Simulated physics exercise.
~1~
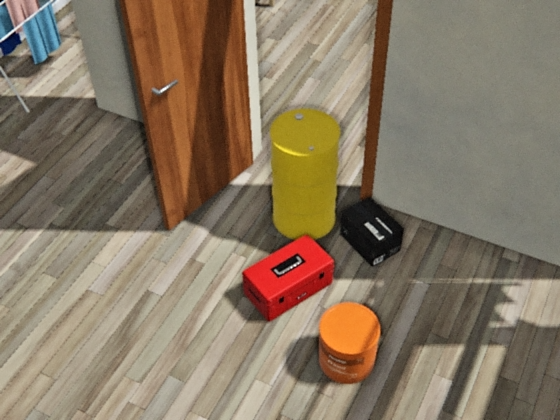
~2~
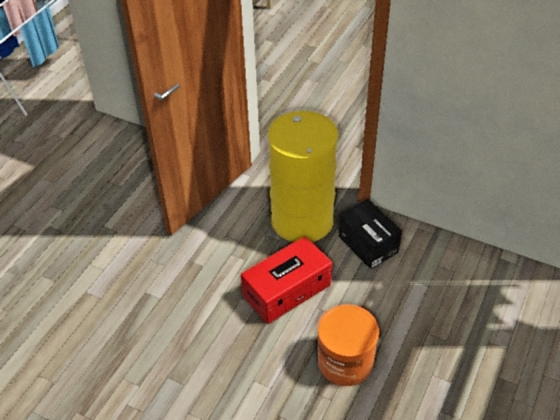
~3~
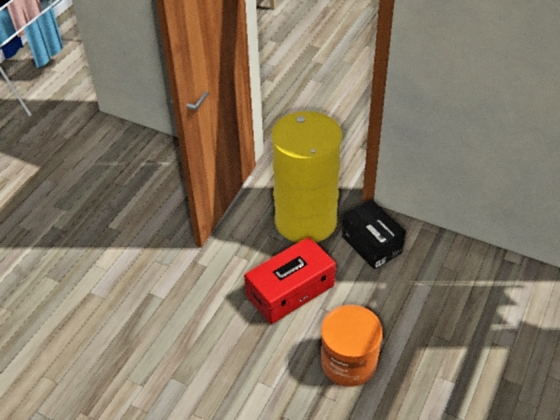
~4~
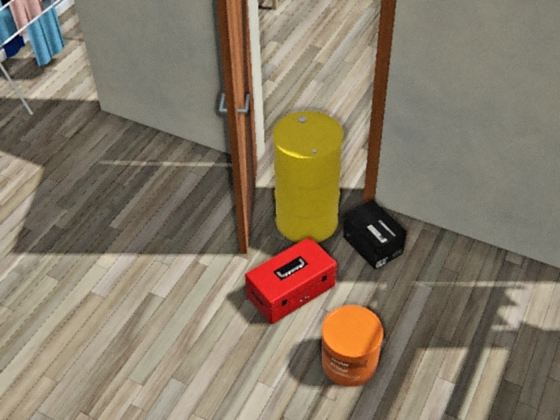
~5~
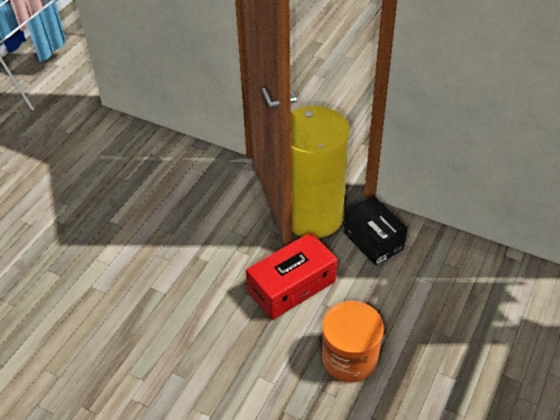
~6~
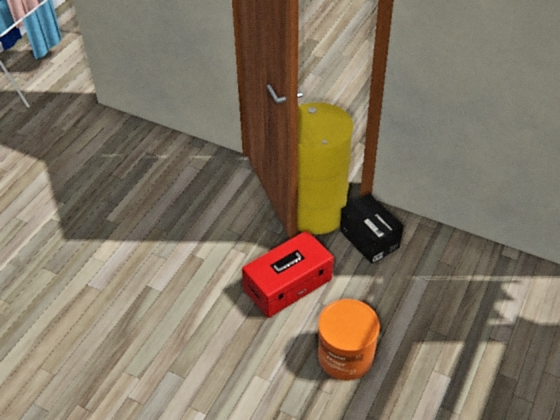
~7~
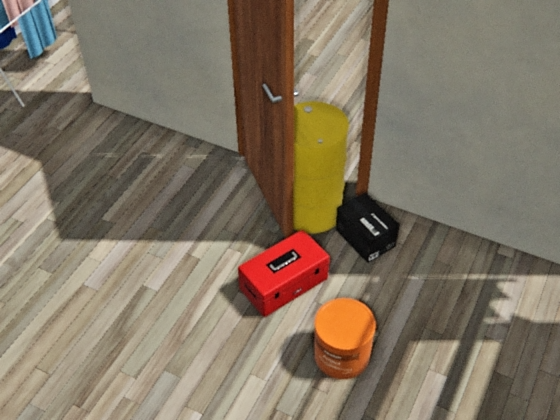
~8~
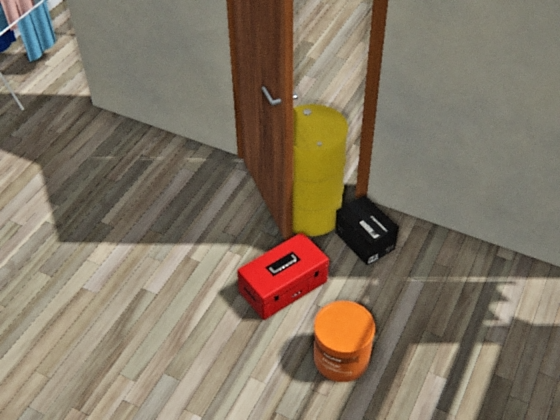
Wooden door swinging partway towards its frame, nudging a yellow drum slightly right and stopping against it, still ajar.
